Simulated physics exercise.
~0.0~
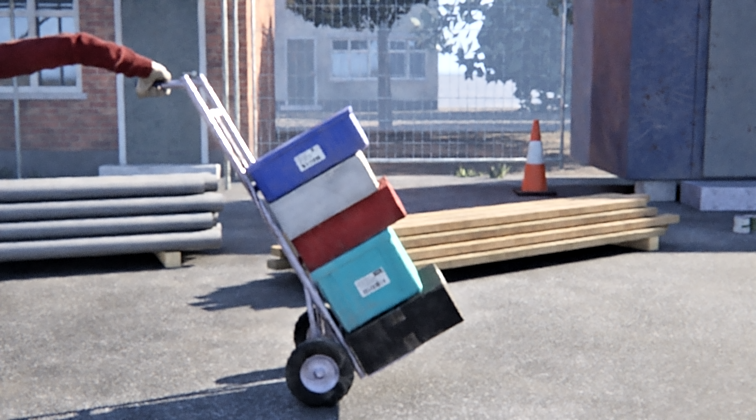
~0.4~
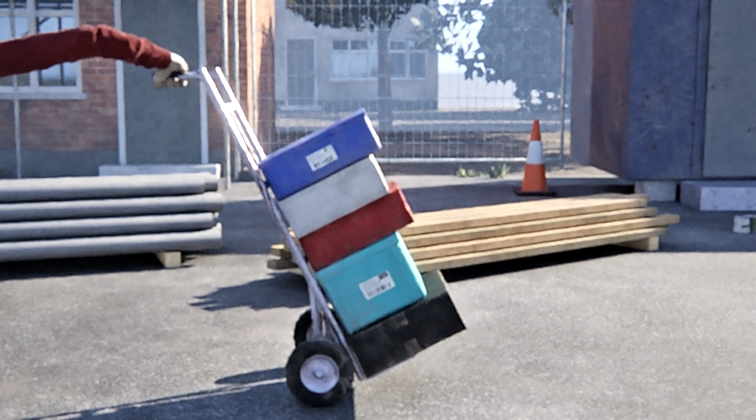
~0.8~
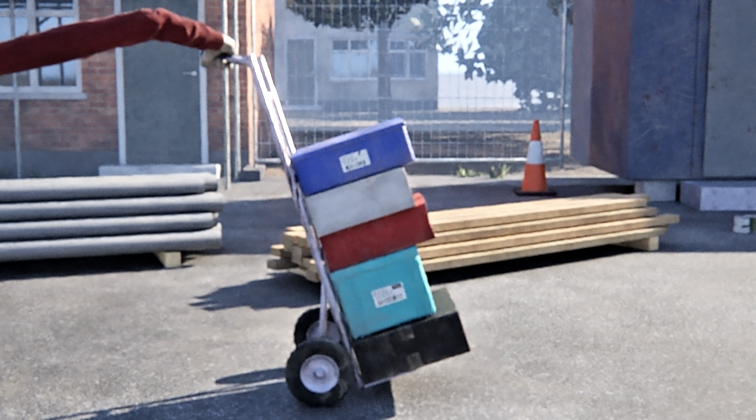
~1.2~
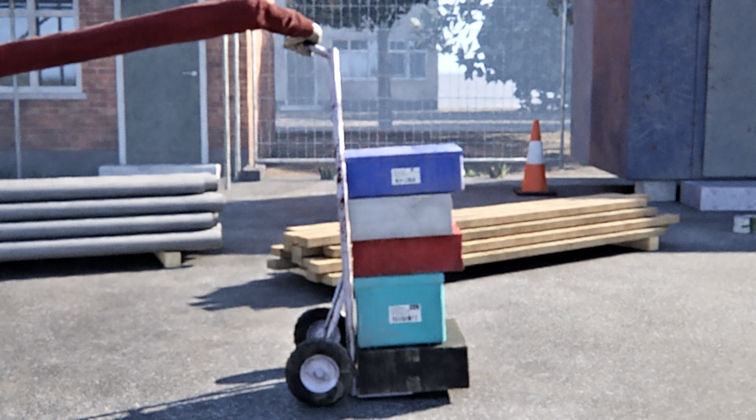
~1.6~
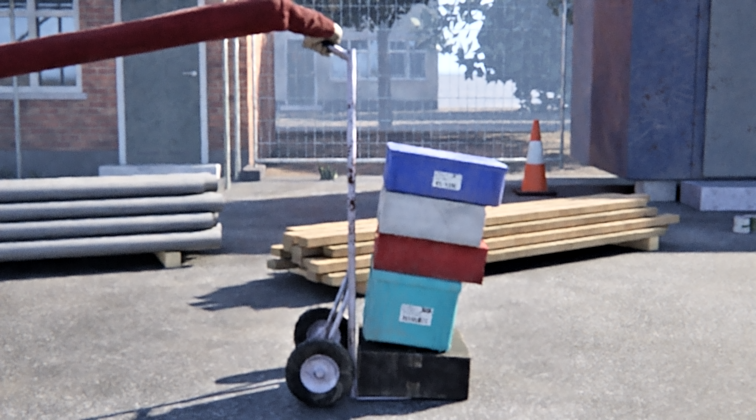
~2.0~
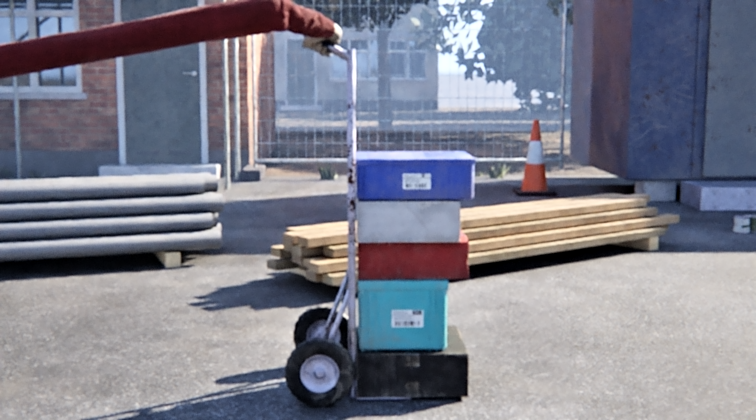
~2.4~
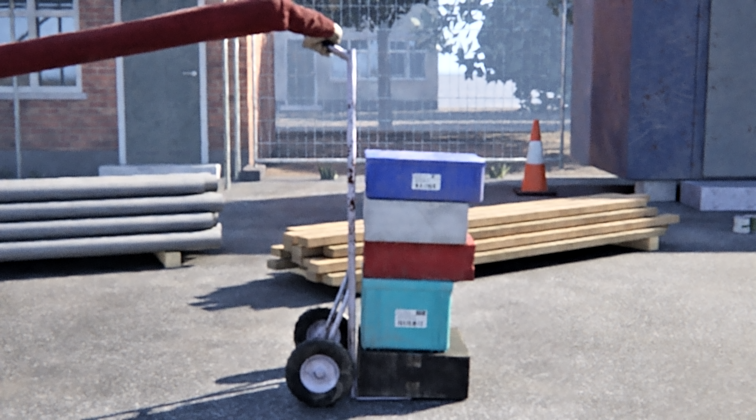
A hand truck carrying five stacked boxes starts out tilted back toward the left, its handle held by a gloved hand on a red-sleeved arm in a paved yard. The arm pushes the handle to the right, swinging the truck upright around its wheels, with the black box at the bottom and the blue tote on top. As the truck stops upright, the upper boxes tip to the right together, leaning away from the frame. They rock back left until the stack stands straight, then lean very slightly right again, with all five still piled on the truck.
